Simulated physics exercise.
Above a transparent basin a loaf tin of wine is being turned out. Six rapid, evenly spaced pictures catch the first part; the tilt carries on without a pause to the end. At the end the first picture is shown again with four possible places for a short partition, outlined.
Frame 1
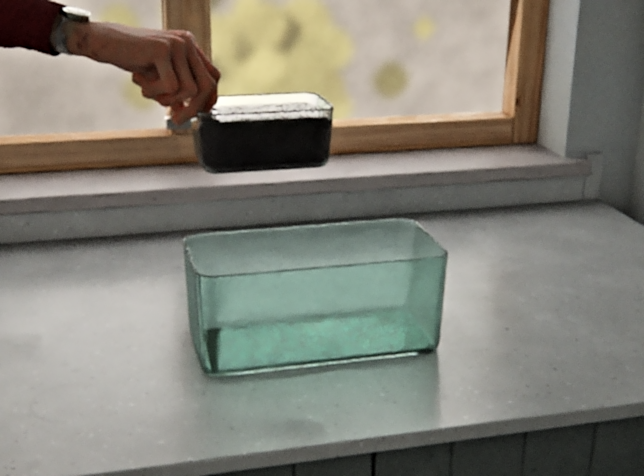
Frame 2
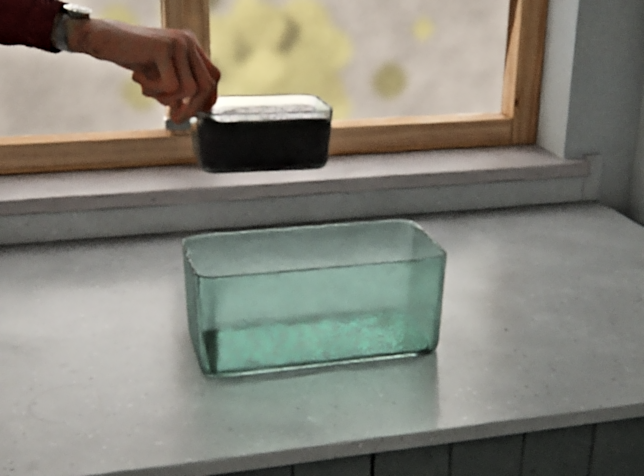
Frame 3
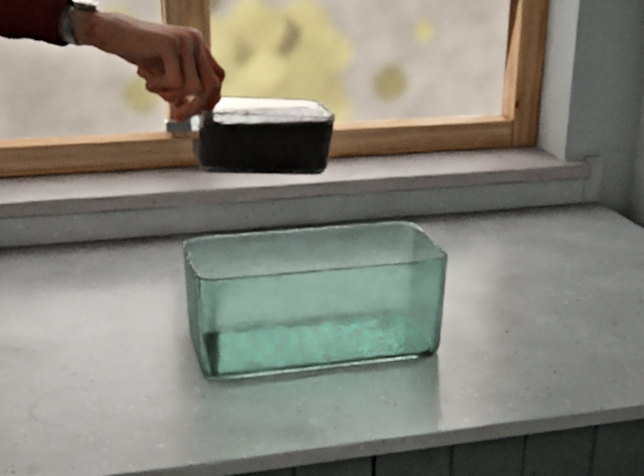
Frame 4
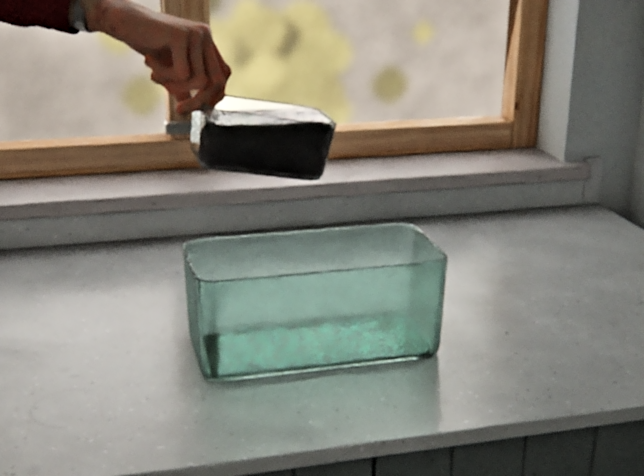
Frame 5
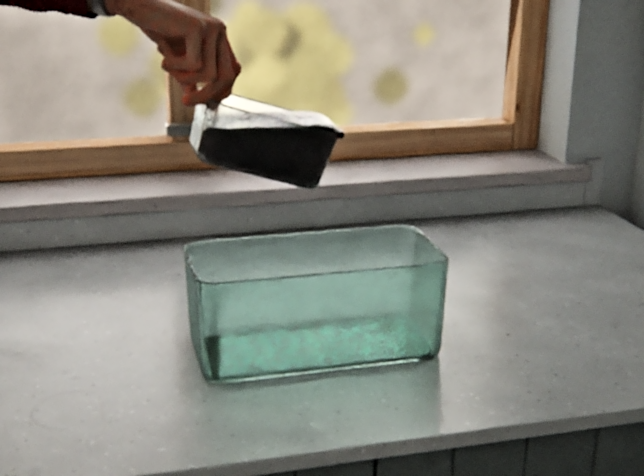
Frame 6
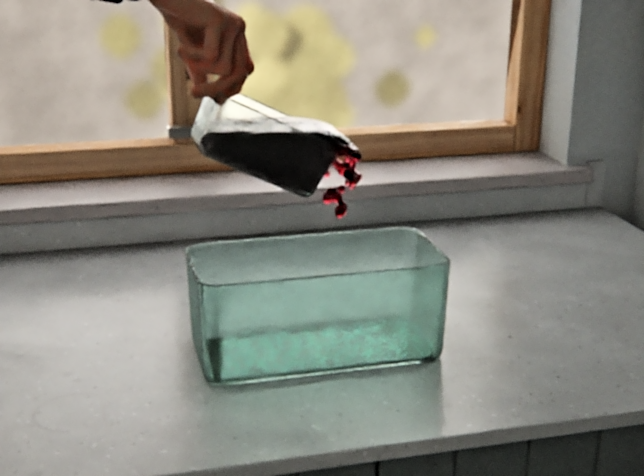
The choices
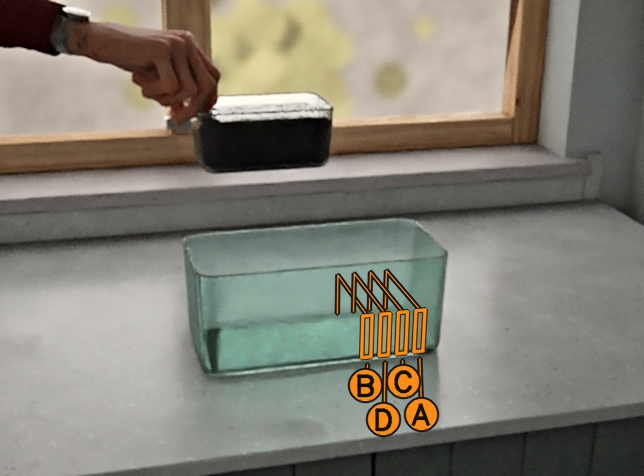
On a grey counter by a window, a hand held a small tin of dark liquid above a clear greenish basin, then slowly tilted it to the right until dark red liquid ran over the lip.
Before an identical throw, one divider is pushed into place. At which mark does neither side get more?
The answer is slot C.
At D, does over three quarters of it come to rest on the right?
No.
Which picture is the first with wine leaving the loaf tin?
In picture 5.
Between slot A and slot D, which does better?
The answer is D.
On the marked copy, A at (419, 358); B at (367, 364); C at (402, 360); D at (385, 362).
Choosing A, about 85 % ends left of the wall and 14 % right of it.
Choosing B, about 24 % ends left of the wall and 75 % right of it.
Choosing C, about 52 % ends left of the wall and 47 % right of it.
Choosing D, about 33 % ends left of the wall and 66 % right of it.
